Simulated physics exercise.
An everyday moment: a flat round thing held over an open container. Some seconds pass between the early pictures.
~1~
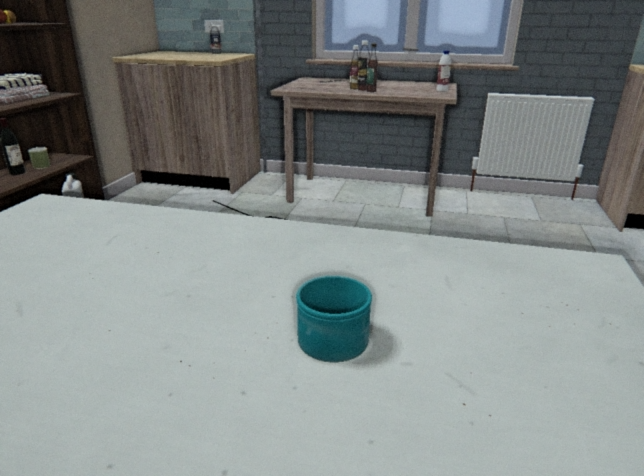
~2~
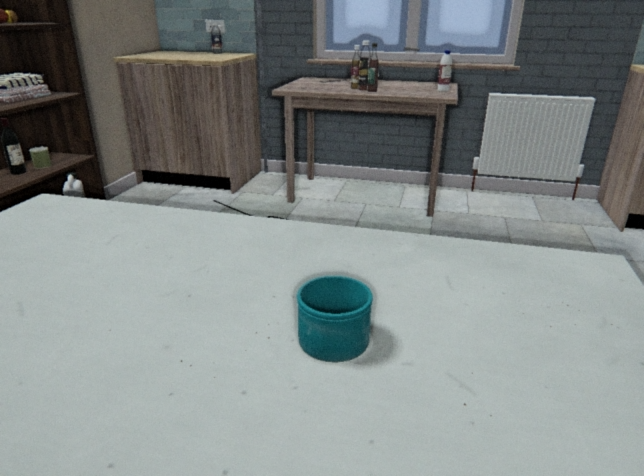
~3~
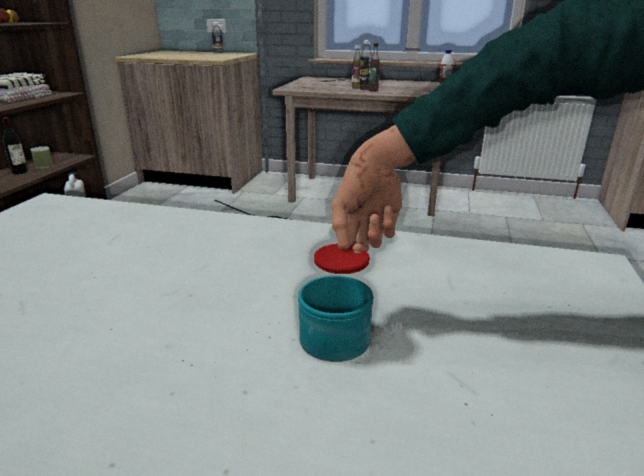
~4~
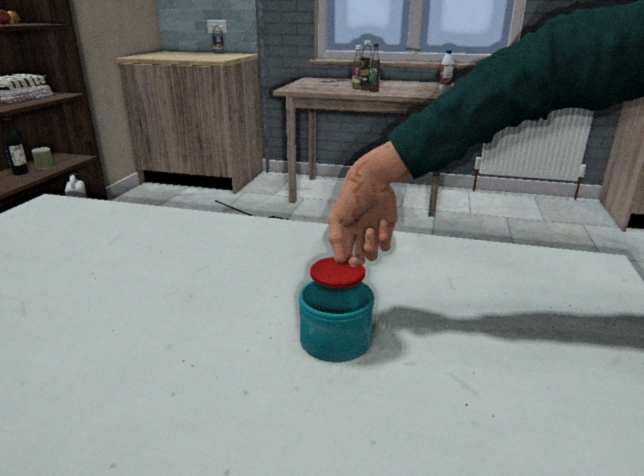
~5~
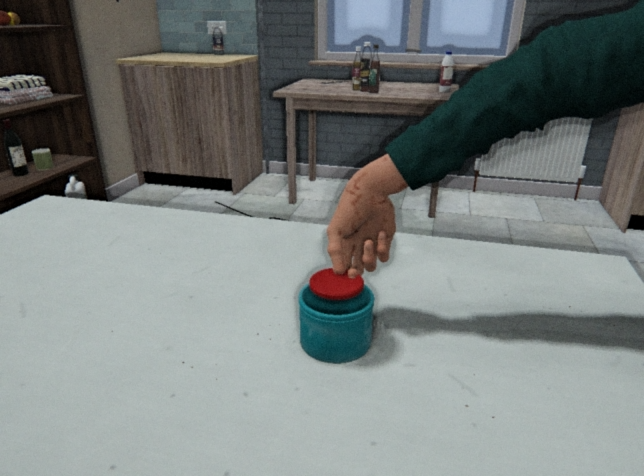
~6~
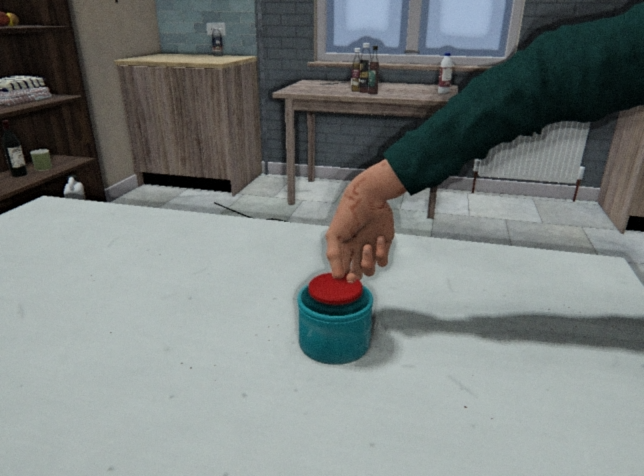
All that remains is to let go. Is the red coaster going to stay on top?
The red coaster falls in.
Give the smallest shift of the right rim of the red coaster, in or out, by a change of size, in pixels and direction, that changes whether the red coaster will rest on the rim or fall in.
Roughly 8 pixels right.
Then, 0.18 s later than the last frame, red coaster fallen near (334, 337).
When it is over, the red coaster drops inside, near (334, 336).
